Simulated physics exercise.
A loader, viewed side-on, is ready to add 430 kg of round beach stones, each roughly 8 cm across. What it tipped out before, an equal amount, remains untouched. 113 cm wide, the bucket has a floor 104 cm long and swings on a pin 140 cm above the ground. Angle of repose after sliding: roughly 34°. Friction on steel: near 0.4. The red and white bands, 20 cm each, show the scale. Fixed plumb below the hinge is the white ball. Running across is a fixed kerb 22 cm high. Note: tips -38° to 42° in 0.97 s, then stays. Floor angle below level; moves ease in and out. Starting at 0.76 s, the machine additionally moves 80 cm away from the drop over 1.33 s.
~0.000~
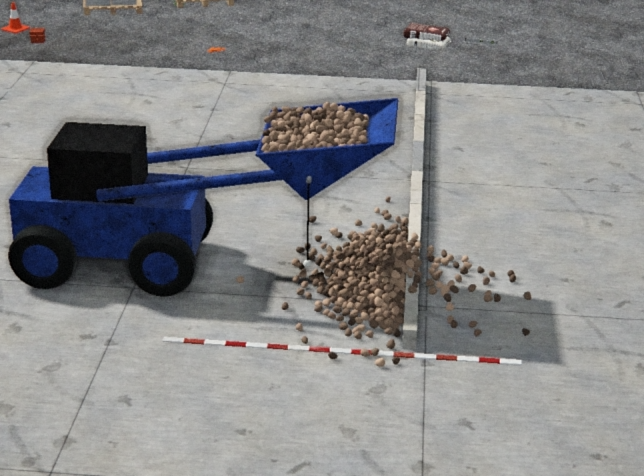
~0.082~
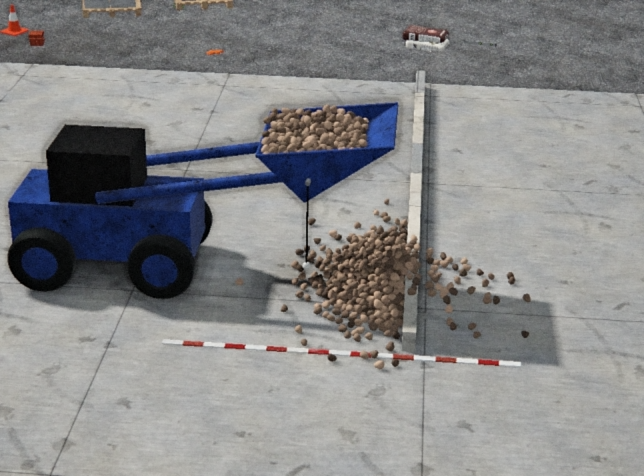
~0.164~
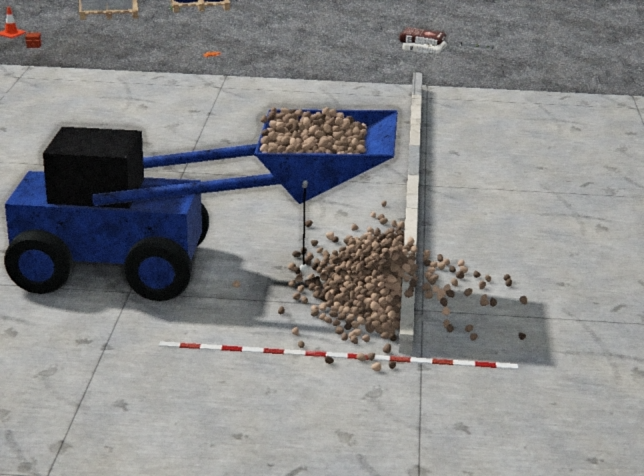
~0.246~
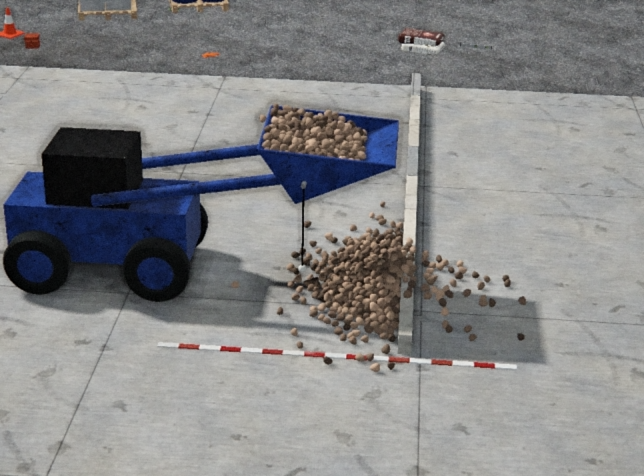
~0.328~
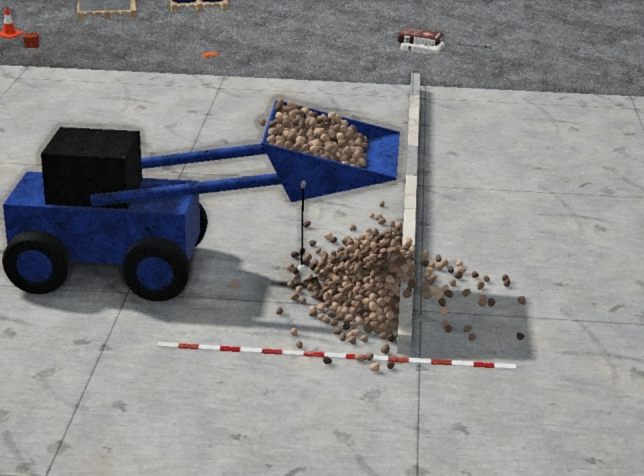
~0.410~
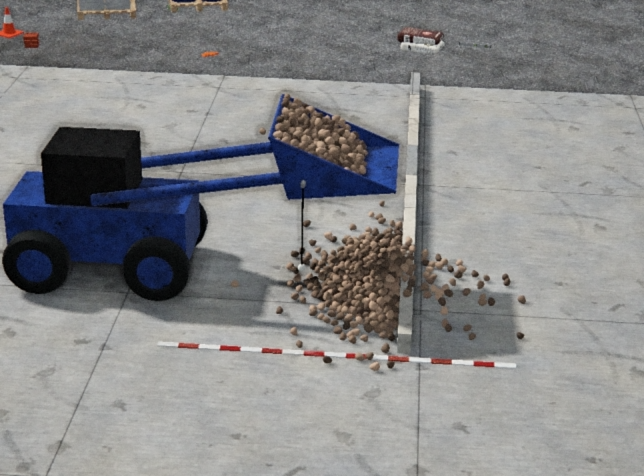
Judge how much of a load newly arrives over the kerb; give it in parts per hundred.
Close to 22 in every hundred.
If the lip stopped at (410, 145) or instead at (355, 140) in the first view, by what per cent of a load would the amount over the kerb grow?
35 %, then 0 %.
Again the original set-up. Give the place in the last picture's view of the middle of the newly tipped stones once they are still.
They settle centred around (372, 271).
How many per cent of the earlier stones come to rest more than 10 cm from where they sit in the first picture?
Roughly 25 per cent of them.
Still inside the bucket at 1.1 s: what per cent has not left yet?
About 60 percent is still in there.
After 0.7 s the floor is at 30°; in per cent of one load, 100 in the bucket, 94 on this side of the kerb, 7 over the kerb; the foremost stones are at (499, 294).
After 1.1 s the floor is at 42°; in per cent of one load, 59 in the bucket, 134 on this side of the kerb, 7 over the kerb; the foremost stones are at (499, 294).
After 2.5 s the floor is at 42°; in per cent of one load, 0 in the bucket, 172 on this side of the kerb, 28 over the kerb; the foremost stones are at (556, 285).
After 5.2 s the floor is at 42°; in per cent of one load, 0 in the bucket, 172 on this side of the kerb, 28 over the kerb; the foremost stones are at (557, 285). Net gain over the kerb, 22.
